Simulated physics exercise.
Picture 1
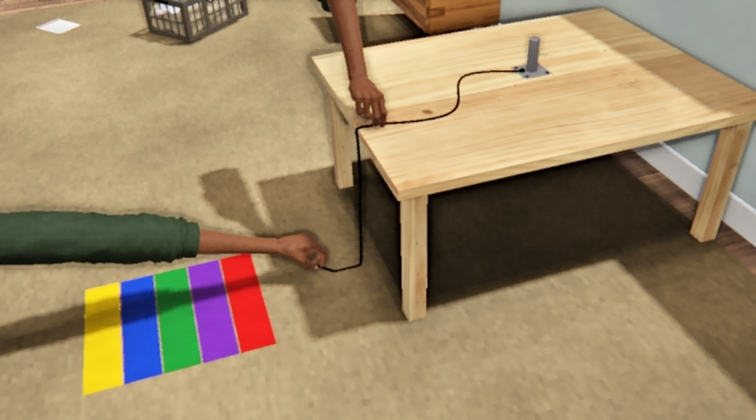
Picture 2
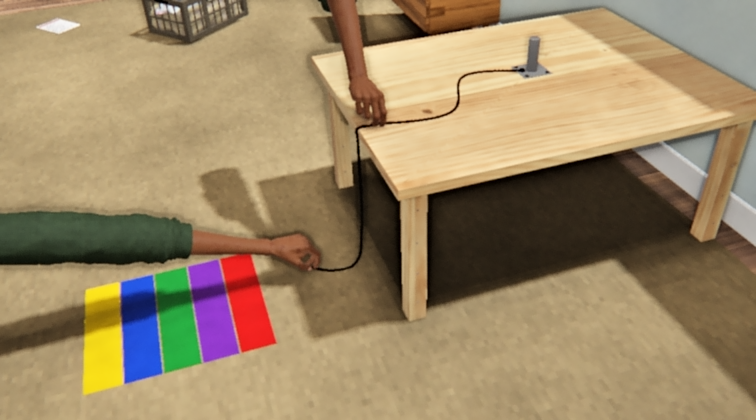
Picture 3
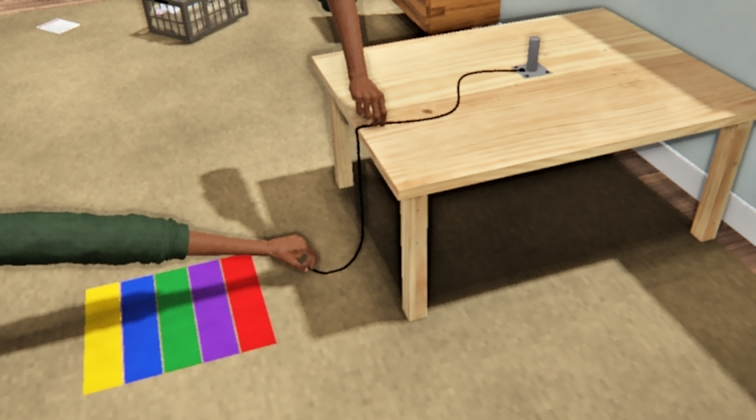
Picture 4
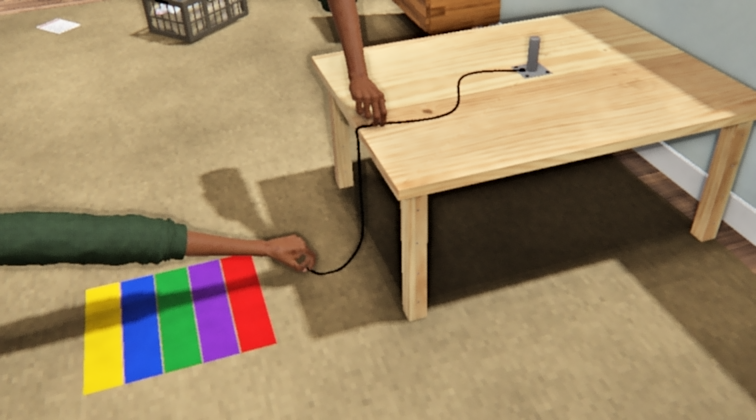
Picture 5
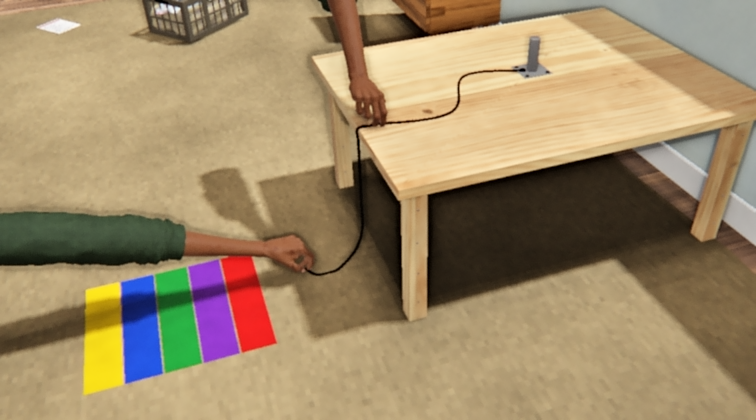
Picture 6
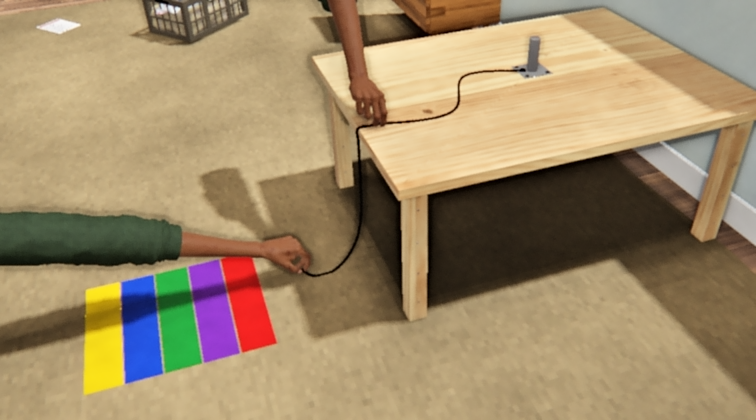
In the video, one hand pinches a black cord at the edge of a low wooden table while another hand, in a green sleeve, draws its lower end slightly left near five coloured strips on the floor.
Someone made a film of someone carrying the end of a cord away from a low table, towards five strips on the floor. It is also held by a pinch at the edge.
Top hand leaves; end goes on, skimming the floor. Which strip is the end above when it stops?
The green one.
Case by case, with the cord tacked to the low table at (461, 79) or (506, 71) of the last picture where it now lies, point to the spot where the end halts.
Approximately (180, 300), then (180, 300).
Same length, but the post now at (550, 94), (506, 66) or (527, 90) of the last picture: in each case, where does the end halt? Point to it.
Roughly (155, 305), (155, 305) and (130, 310), try by try.
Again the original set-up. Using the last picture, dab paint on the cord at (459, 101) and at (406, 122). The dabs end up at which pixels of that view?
They end up around (427, 103) and around (363, 124).
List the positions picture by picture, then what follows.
The first frame shows end (318, 266); red (254, 330); purple (218, 339); green (181, 349); blue (142, 359); yellow (103, 369).
The second frame shows end (312, 267); cord through (491, 72) (458, 91) (429, 119) (357, 135) (361, 194) (361, 251).
The third frame shows end (309, 268).
The fourth frame shows end (307, 268); cord through (491, 71) (458, 91) (429, 119) (358, 135) (361, 194) (356, 251).
The fifth frame shows end (306, 268).
The sixth frame shows end (302, 269); cord through (491, 71) (459, 91) (429, 119) (358, 135) (361, 194) (351, 252).
Early on, end near (225, 288); over purple.
Midway, end near (193, 296); over purple.
At the end of the slack, end near (173, 301); over green. It gets as far as the green strip.
